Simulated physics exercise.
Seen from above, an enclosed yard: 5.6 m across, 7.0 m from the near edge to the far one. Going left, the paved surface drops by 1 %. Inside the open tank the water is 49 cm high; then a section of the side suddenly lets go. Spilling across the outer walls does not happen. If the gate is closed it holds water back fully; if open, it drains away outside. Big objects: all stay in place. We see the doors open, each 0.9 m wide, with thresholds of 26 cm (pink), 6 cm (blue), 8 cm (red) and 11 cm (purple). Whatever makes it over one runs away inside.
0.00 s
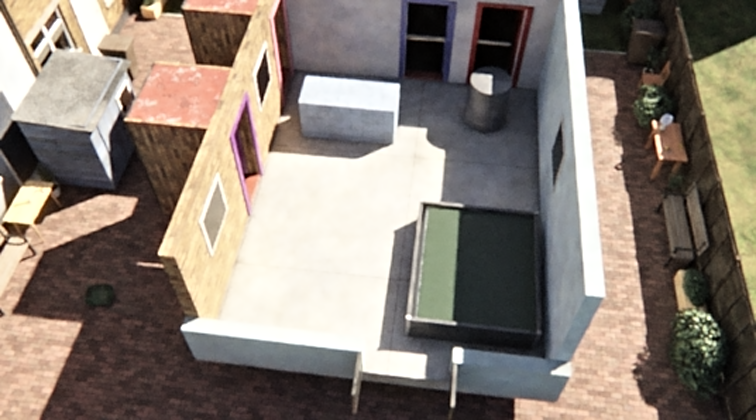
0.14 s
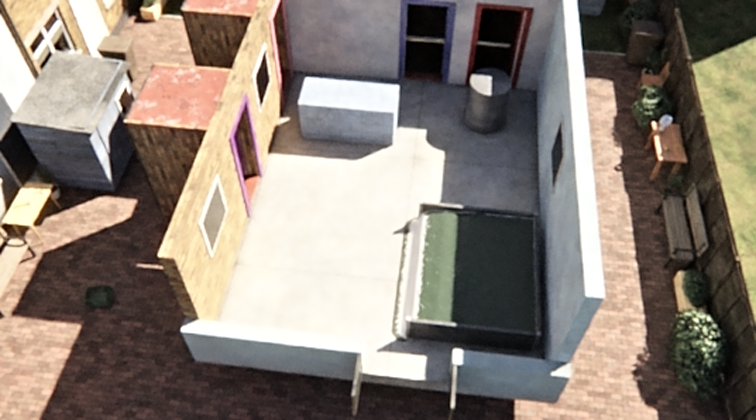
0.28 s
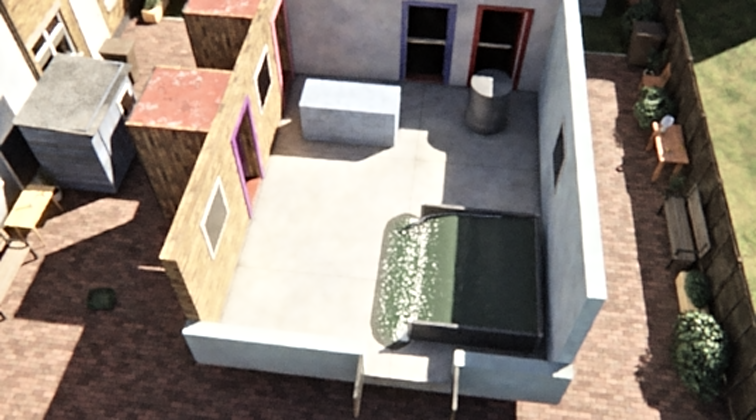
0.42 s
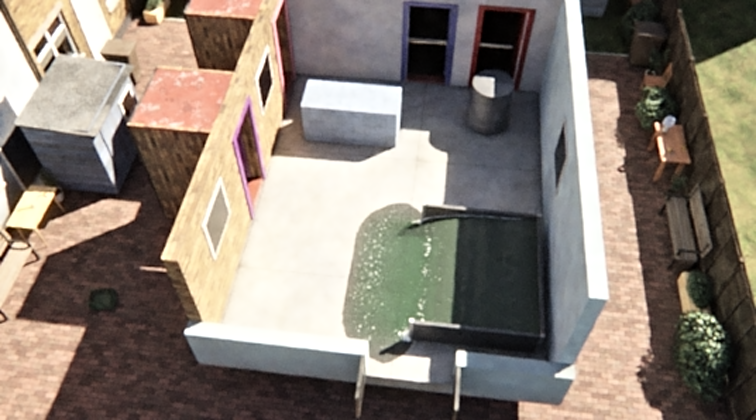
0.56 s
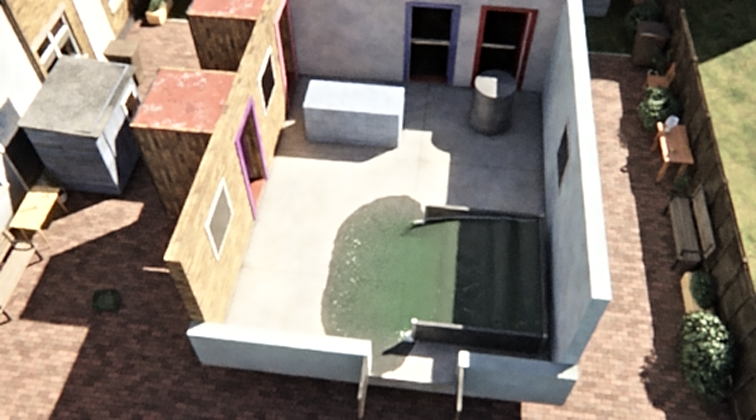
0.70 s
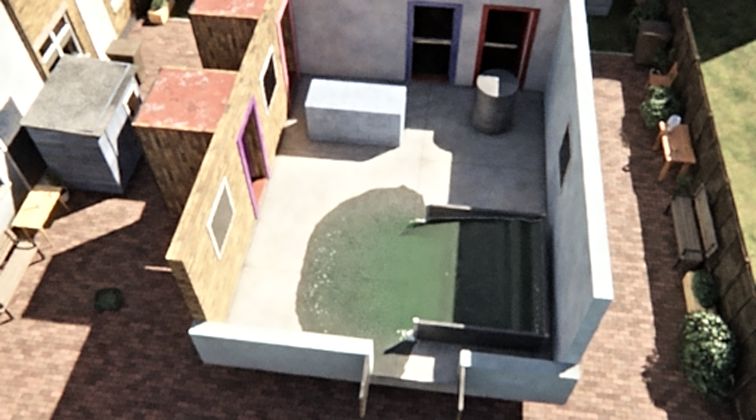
A dark green tank of water sits at the lower right of a roofless, pale-floored yard enclosed by walls, seen from high above. A white block and grey barrel stand near blue and red doorways at the back, with a purple-framed doorway left and brick paving outside. The tank's left side opens and green water pours out, foaming, then spreads leftward in a widening rounded sheet, while the view shifts very slightly.
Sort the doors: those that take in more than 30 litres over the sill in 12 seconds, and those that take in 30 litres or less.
Sorted: The pink door takes in 30 litres or less; the blue door takes in 30 litres or less; the red door takes in 30 litres or less; the purple door takes in more.
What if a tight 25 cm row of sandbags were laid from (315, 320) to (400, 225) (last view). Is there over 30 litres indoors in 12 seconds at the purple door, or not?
Outcome - purple: Pass.
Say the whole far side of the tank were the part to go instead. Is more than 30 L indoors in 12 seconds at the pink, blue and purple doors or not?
Pink falls short; blue exceeds; purple falls short.
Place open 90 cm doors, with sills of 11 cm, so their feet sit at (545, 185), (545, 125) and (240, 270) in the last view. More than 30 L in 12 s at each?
Door 1: Lower; door 2: Lower; door 3: Higher.
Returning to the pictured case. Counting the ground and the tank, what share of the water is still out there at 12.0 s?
Some 90 in a hundred.
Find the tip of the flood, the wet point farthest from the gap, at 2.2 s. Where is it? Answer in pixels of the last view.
Near (281, 138).
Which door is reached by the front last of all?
That's the red door.
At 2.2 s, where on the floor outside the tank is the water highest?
In the final picture, near (219, 343).
After 1.4 s water covers 35 % of the floor and is deepest (29 cm) near (243, 264); pink door not reached, blue door not reached, red door not reached, purple door 7 cm at the sill, 0 L in.
After 2.2 s water covers 45 % of the floor and is deepest (40 cm) near (219, 343); pink door not reached, blue door not reached, red door not reached, purple door 22 cm at the sill, 12 L in.
After 3.5 s water covers 50 % of the floor and is deepest (26 cm) near (219, 343); pink door 6 cm at the sill, 0 L in, blue door not reached, red door not reached, purple door 20 cm at the sill, 64 L in.
After 7.0 s water covers 90 % of the floor and is deepest (17 cm) near (300, 77); pink door 13 cm at the sill, 0 L in, blue door 4 cm at the sill, 0 L in, red door 3 cm at the sill, 0 L in, purple door 10 cm at the sill, 92 L in.
After 12.0 s water covers 95 % of the floor and is deepest (10 cm) near (219, 343); pink door 7 cm at the sill, 0 L in, blue door 8 cm at the sill, 2 L in, red door 8 cm at the sill, 3 L in, purple door 7 cm at the sill, 93 L in.
